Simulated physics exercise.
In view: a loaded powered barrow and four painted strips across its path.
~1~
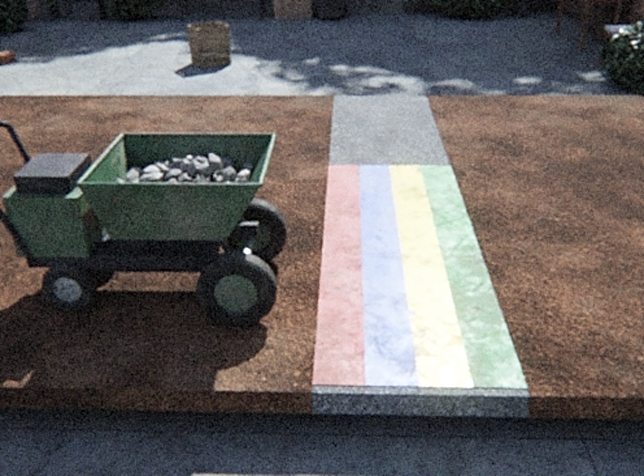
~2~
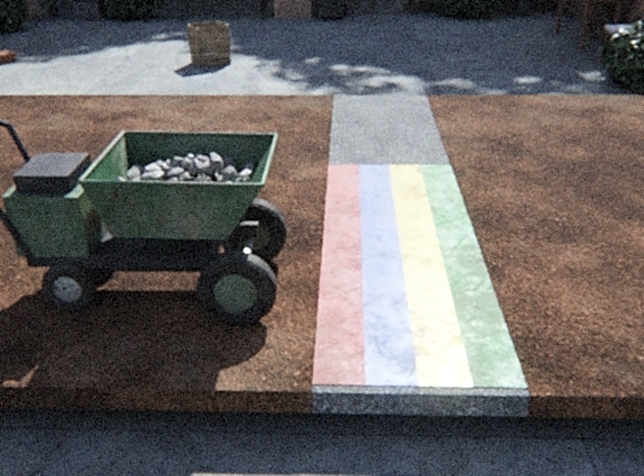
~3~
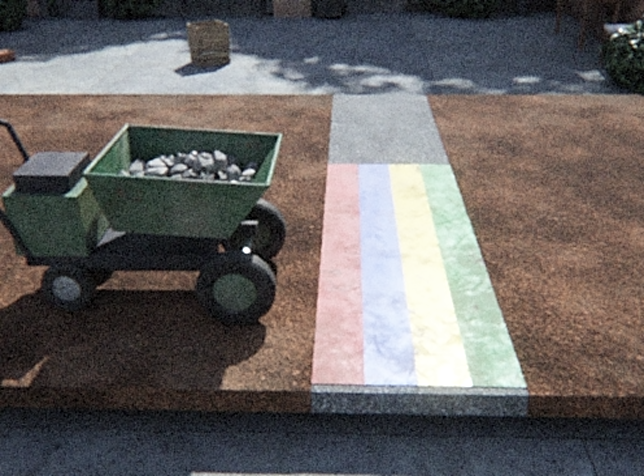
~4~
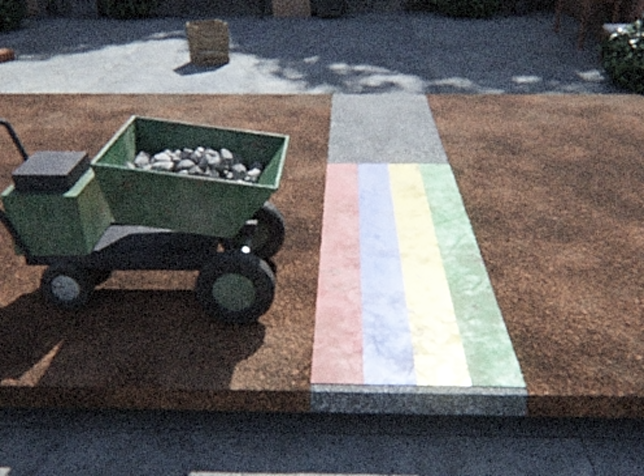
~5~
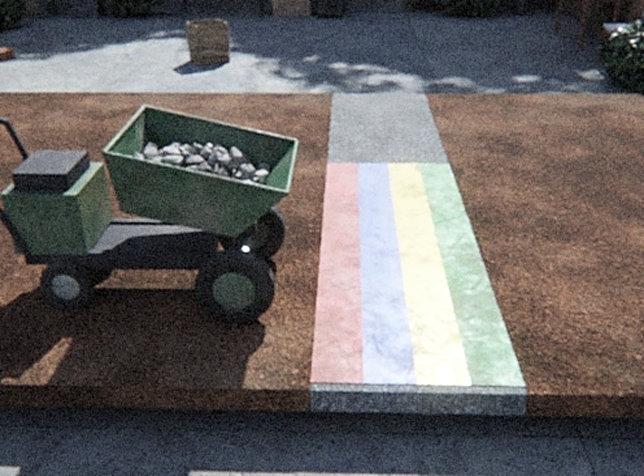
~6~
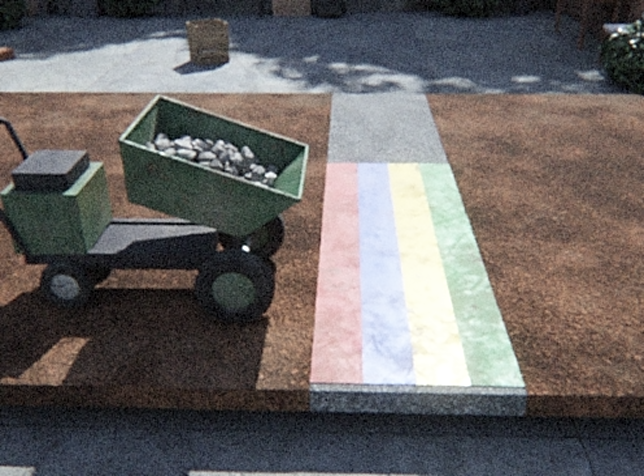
A green powered barrow loaded with broken grey stones stands at the left on a brown, rough-surfaced bed, seen from the side and slightly above. To its right, red, blue, yellow and green strips lie side by side below a grey patch, with pale paving behind. The skip starts level, then tilts steadily towards the right, its rear rising clearly, while the wheels and camera stay still.
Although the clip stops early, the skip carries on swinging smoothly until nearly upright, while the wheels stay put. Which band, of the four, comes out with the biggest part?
The blue band comes out ahead.
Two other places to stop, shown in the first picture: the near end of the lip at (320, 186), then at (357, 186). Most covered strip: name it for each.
Place 1 - that yellow strip; place 2 - the strip in green.
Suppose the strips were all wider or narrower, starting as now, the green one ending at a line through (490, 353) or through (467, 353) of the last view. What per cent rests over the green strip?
About 10 per cent first, then about 10 per cent.
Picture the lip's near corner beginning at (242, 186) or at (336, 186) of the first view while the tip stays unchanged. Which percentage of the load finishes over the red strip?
About 30 percent the first time, about 0 percent the second.
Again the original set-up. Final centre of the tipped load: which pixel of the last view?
I'd put the middle somewhere around (389, 283).
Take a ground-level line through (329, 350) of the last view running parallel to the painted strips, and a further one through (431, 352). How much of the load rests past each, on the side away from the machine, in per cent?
Roughly 80 and 20 percent.
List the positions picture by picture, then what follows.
In the first picture, lip of the skip at (260, 186), level; top of the load at (186, 181), broken stones; red strip at (340, 348); blue strip at (390, 349); yellow strip at (439, 350); green strip at (489, 350).
In the second picture, lip of the skip at (262, 186), level; top of the load at (188, 180).
In the third picture, lip of the skip at (267, 187), tipped barely; top of the load at (180, 179).
In the fourth picture, lip of the skip at (276, 189), tipped a little; top of the load at (176, 167).
In the fifth picture, lip of the skip at (287, 193), tipped a little; top of the load at (185, 161).
In the sixth picture, lip of the skip at (299, 200), tipped clearly; top of the load at (184, 149); red strip at (338, 346); blue strip at (387, 347); yellow strip at (437, 348); green strip at (487, 349).
Soon, skip tipped steeply; all in the skip.
A while on, skip tipped steeply; nearly all in the skip; a stray few over the red strip; a small part over the blue strip.
Towards the end, skip tipped right over; about half in the skip; a stray few over the red strip; about a third over the blue strip; a small part over the yellow strip; a small part over the green strip; a stray few off the paint.
Finally, skip tipped right over; a small part in the skip; about a quarter over the red strip; about a third over the blue strip; about a quarter over the yellow strip; a small part over the green strip; a stray few off the paint.
